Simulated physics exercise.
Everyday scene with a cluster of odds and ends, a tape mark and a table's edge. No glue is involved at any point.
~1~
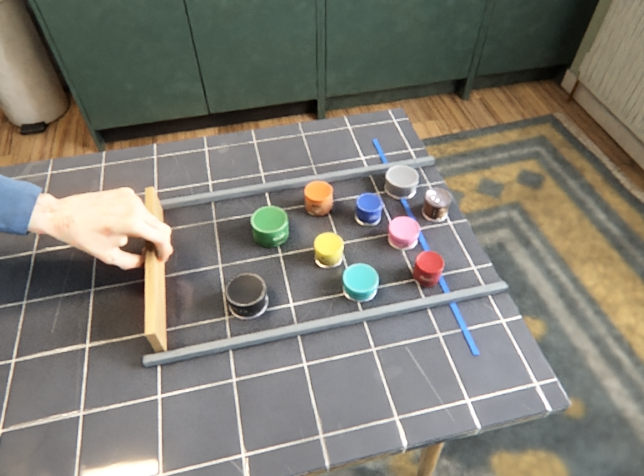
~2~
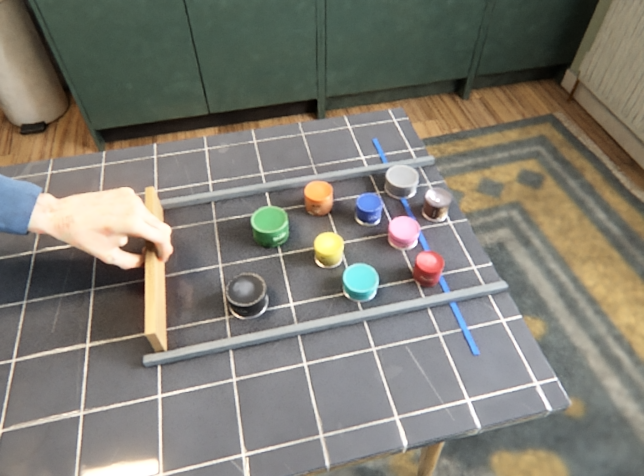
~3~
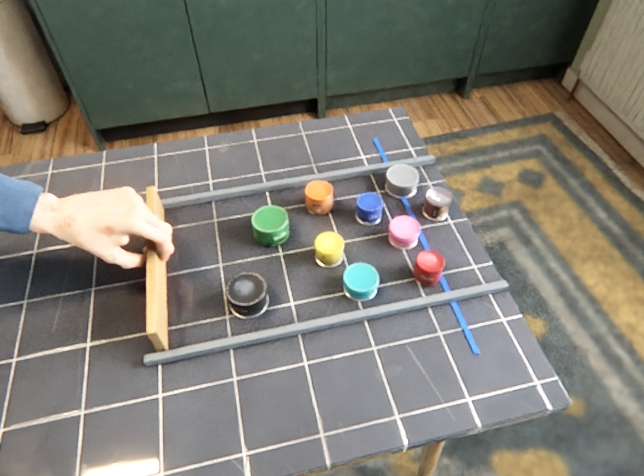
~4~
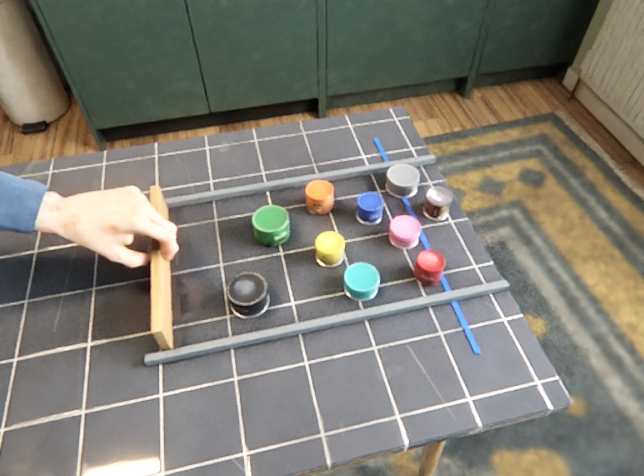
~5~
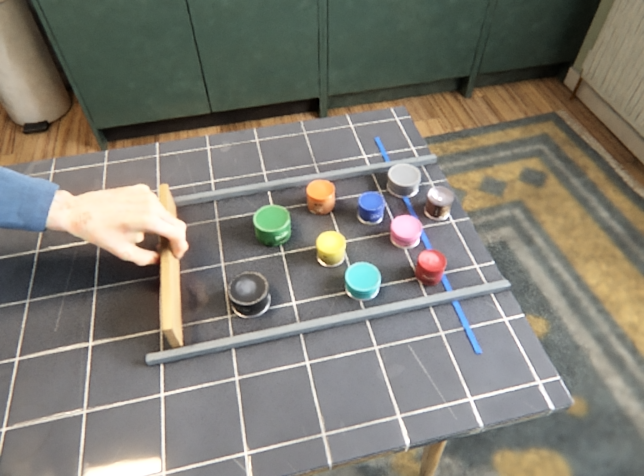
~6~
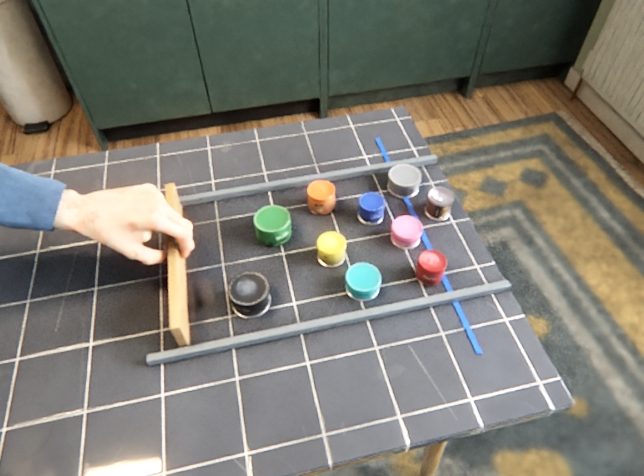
At the start, a hand holds a wooden board upright between two grey rails on a tiled table, left of a scattered group of colourful round tubs and tins. The hand then slides the board a short way right, towards the black tin, while the containers stay practically still.
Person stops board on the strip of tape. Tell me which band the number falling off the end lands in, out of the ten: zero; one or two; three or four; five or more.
Pushes off one or two.
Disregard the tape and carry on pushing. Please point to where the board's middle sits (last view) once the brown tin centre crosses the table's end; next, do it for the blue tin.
Brown tin: (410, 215); blue tin: (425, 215).
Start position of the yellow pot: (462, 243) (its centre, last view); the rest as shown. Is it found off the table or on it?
From that start, the object then is safe.
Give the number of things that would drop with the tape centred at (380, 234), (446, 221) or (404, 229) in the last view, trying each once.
0, 6, 0.
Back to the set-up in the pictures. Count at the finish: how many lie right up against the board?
Contact count: 4.
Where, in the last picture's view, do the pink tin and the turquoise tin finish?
The pink tin comes to rest close to (457, 215), while the turquoise tin rests close to (485, 269).
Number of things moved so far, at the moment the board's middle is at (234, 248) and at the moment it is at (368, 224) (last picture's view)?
I make it 1 at the first spot and 8 at the other.
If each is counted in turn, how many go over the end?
Exactly 2.
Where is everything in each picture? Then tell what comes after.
The first picture shows brown tin (436, 205); grey tin (401, 182); red tub (428, 269); board (155, 263); tape (416, 227).
The second picture shows grey tin (401, 182); blue tin (369, 210).
The third picture shows red tub (428, 268); turquoise tin (361, 282).
The fourth picture shows brown tin (438, 204); black tin (248, 295).
The fifth picture shows grey tin (404, 181); pink tin (406, 232).
The sixth picture shows brown tin (439, 204); grey tin (404, 181); red tub (431, 268); board (176, 259); tape (419, 226).
Soon after, none off yet; brown tin at rest near (439, 204); grey tin at rest near (404, 181); red tub at rest near (431, 268).
After that, none off yet; brown tin at rest near (442, 204); grey tin at rest near (404, 181); red tub displaced about its own width near (472, 262).
In the end, the number that fall off is one or two; gone, red tub and brown tin.
